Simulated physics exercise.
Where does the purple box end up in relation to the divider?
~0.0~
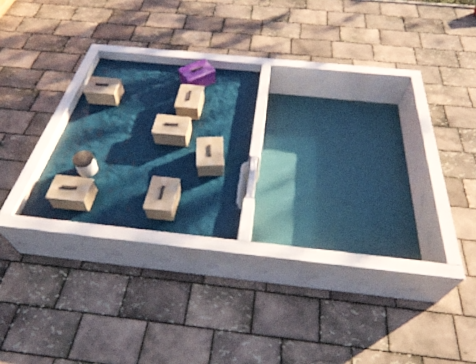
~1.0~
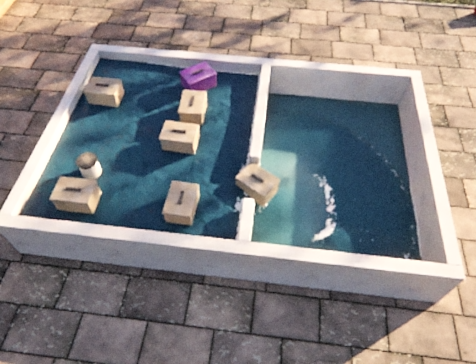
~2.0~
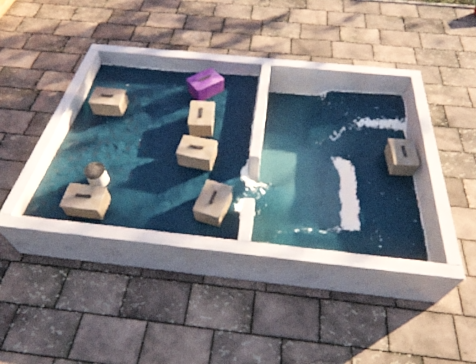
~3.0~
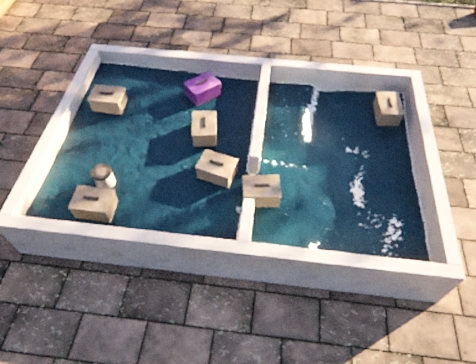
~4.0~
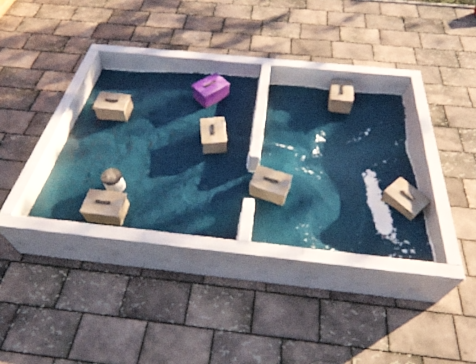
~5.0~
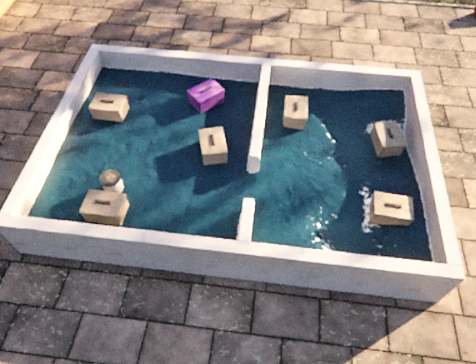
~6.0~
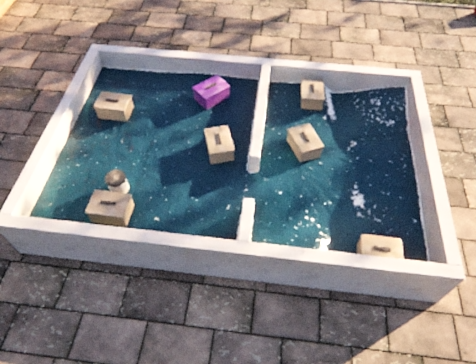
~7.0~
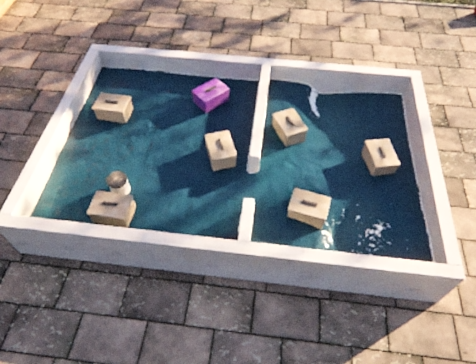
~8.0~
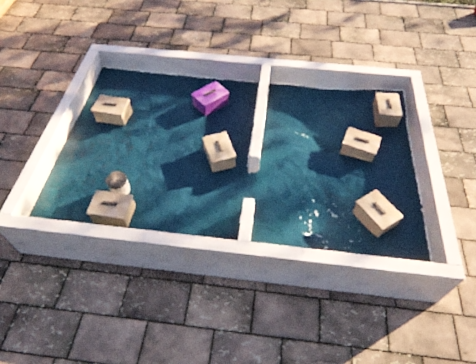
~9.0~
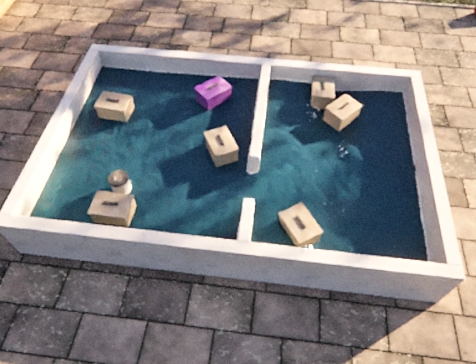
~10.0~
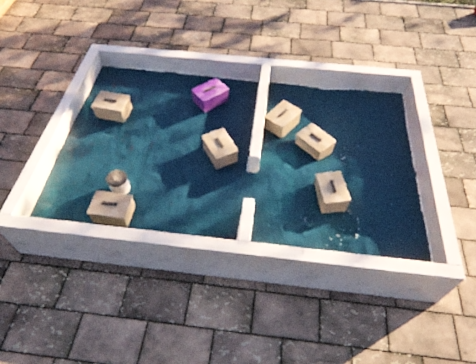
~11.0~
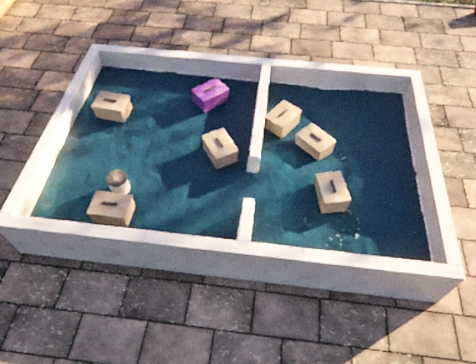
It falls short of the divider and stays afloat in the left basin, having shifted only a little from where it began.
